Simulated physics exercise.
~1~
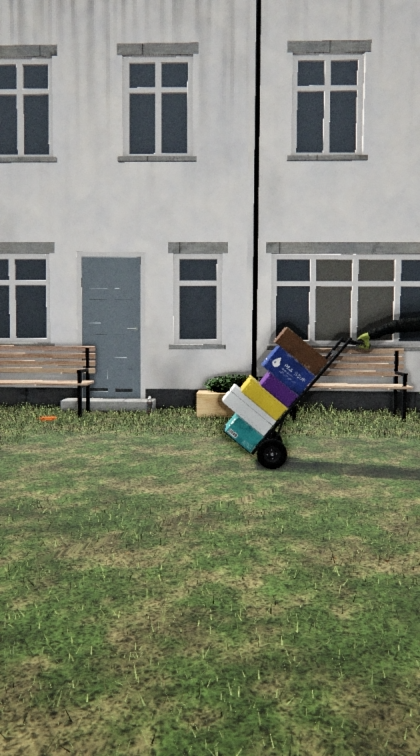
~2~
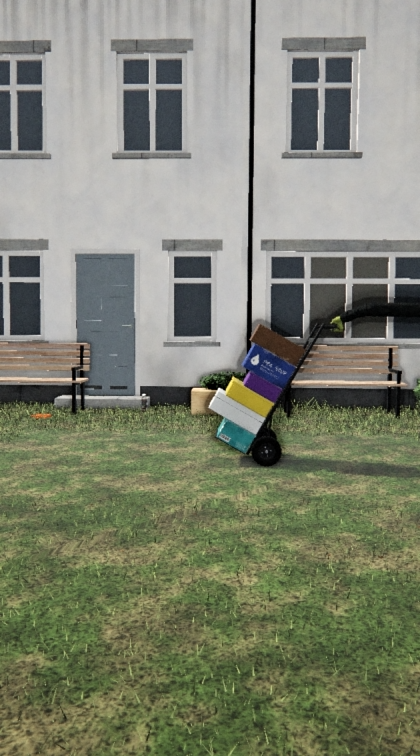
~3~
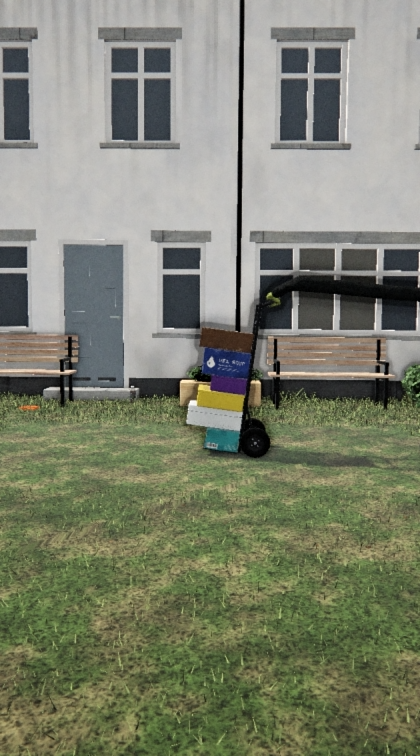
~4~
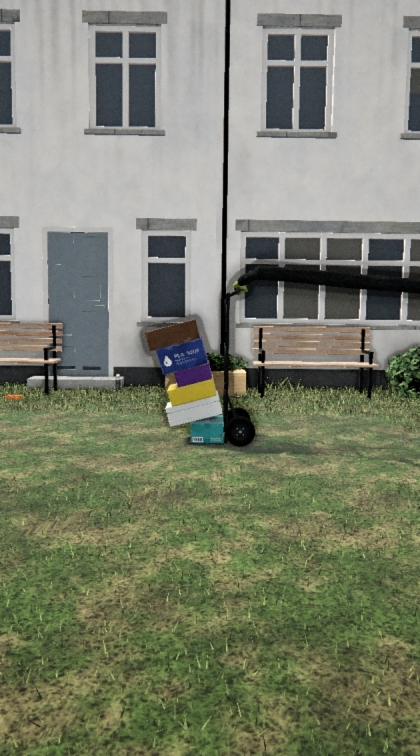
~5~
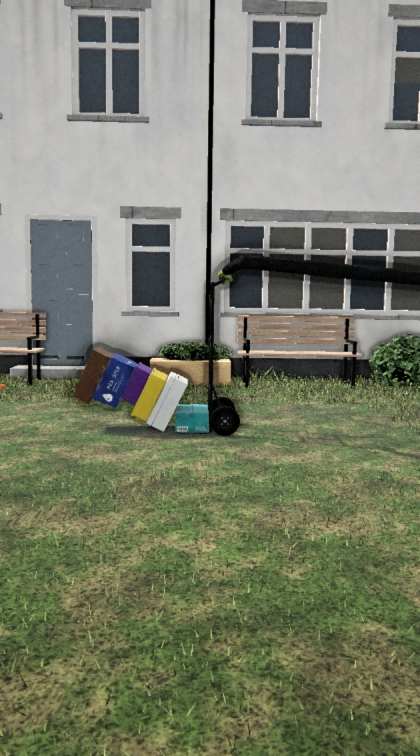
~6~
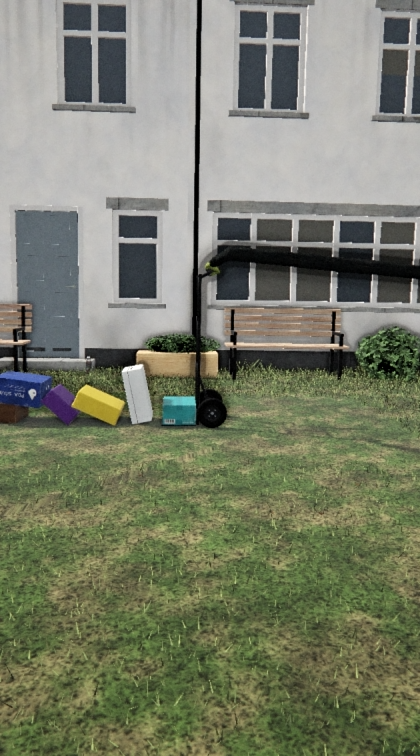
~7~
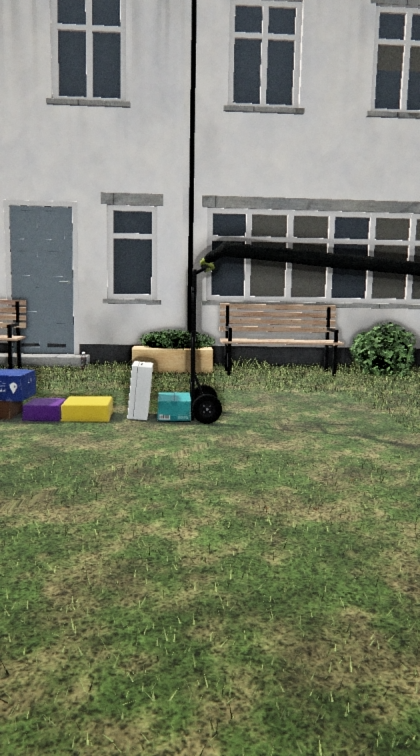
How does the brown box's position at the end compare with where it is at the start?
At the start the brown box sits at the top of the stack on the tilted hand truck, and at the end it lies on the grass at the far left, beneath the blue box.
